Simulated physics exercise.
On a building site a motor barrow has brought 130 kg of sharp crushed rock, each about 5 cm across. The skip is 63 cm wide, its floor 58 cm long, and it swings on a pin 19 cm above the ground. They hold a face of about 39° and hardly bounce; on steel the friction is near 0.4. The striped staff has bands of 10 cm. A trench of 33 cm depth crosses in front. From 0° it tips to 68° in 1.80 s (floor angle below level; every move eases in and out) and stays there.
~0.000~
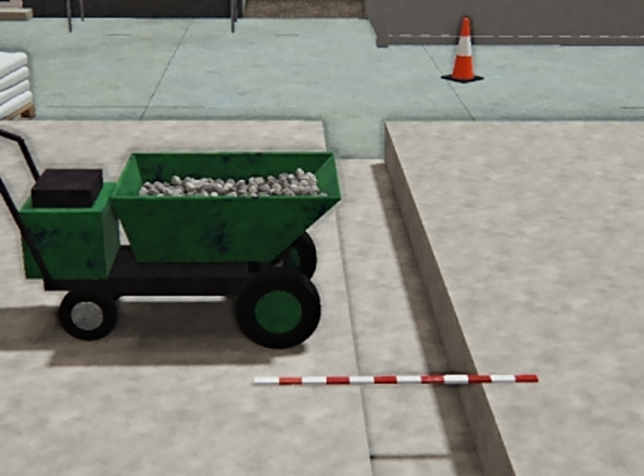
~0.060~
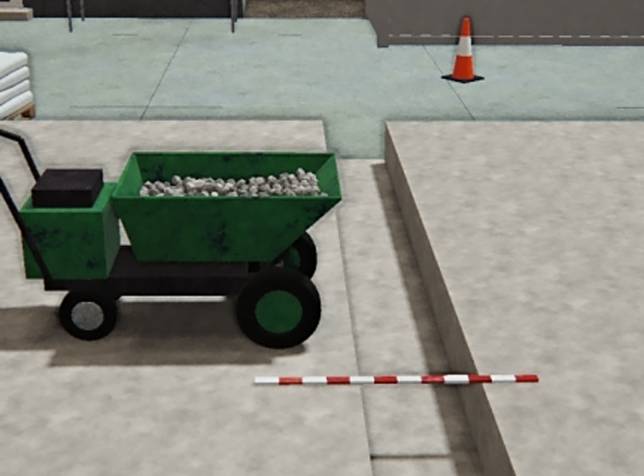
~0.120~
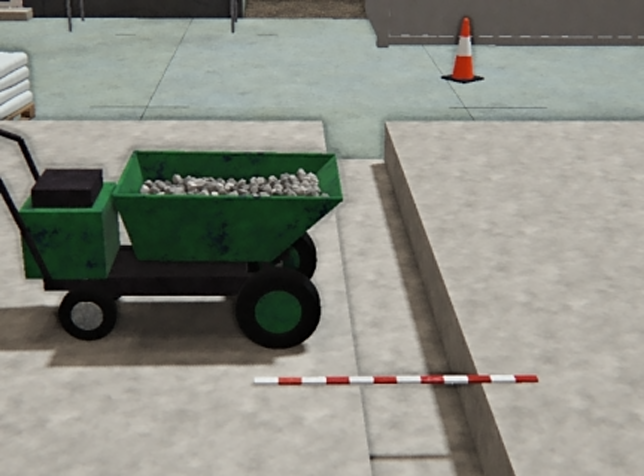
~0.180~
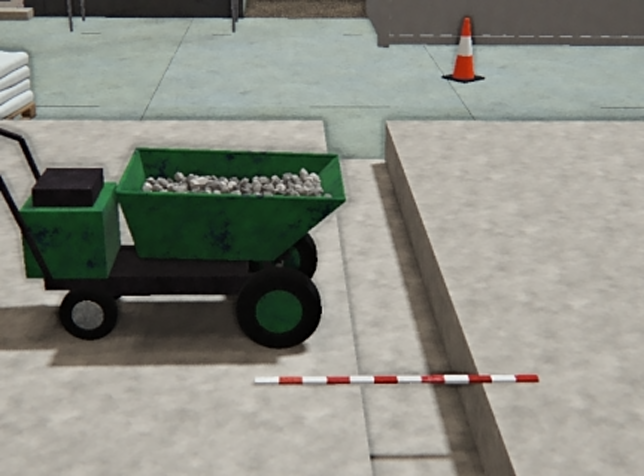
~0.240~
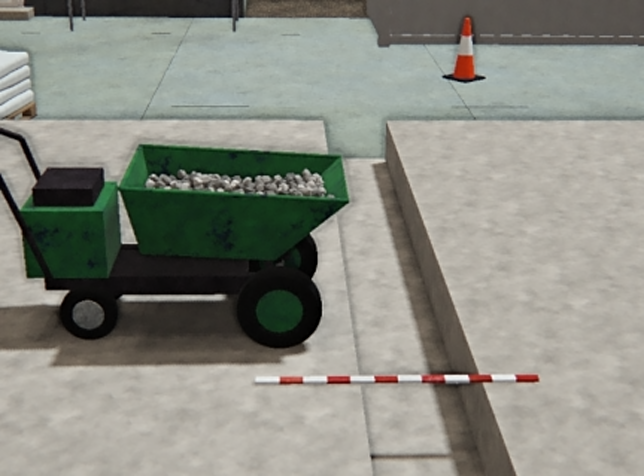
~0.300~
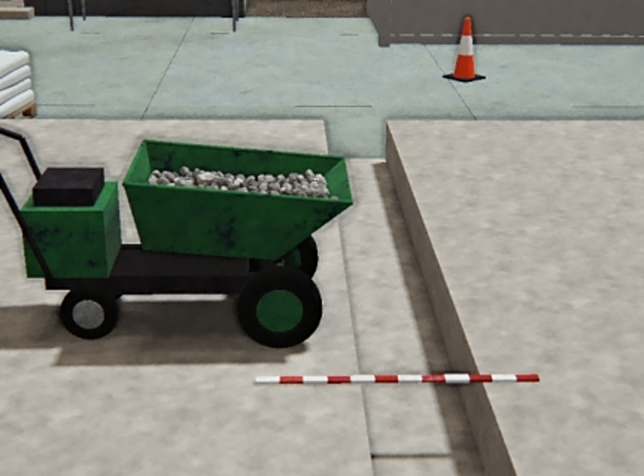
In this clip, a green motor barrow loaded with grey crushed rock stands still beside a trench and a red-and-white striped staff, and its skip, level at first, slowly tilts forward slightly to the right, carrying the stones with it.
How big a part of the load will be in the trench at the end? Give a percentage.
Some 96 per cent of it.
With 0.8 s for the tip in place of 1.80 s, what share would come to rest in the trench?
It would be near 85 per cent.
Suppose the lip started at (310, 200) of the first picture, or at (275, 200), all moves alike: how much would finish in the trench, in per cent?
About 100 and 100 per cent.
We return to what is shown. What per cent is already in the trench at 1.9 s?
About 25 per cent by then.
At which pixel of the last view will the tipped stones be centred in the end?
Their middle is at about (424, 361).
After 1.4 s the floor is at 57°; 100 % in the skip; the foremost stones are at (403, 272).
After 1.9 s the floor is at 68°; 72 % in the skip, 27 % in the trench; the foremost stones are at (460, 315).
After 2.2 s the floor is at 68°; 38 % in the skip, 58 % in the trench, 3 % past the trench; the foremost stones are at (503, 316).
After 4.2 s the floor is at 68°; 0 % in the skip, 96 % in the trench, 4 % past the trench; the foremost stones are at (519, 331).
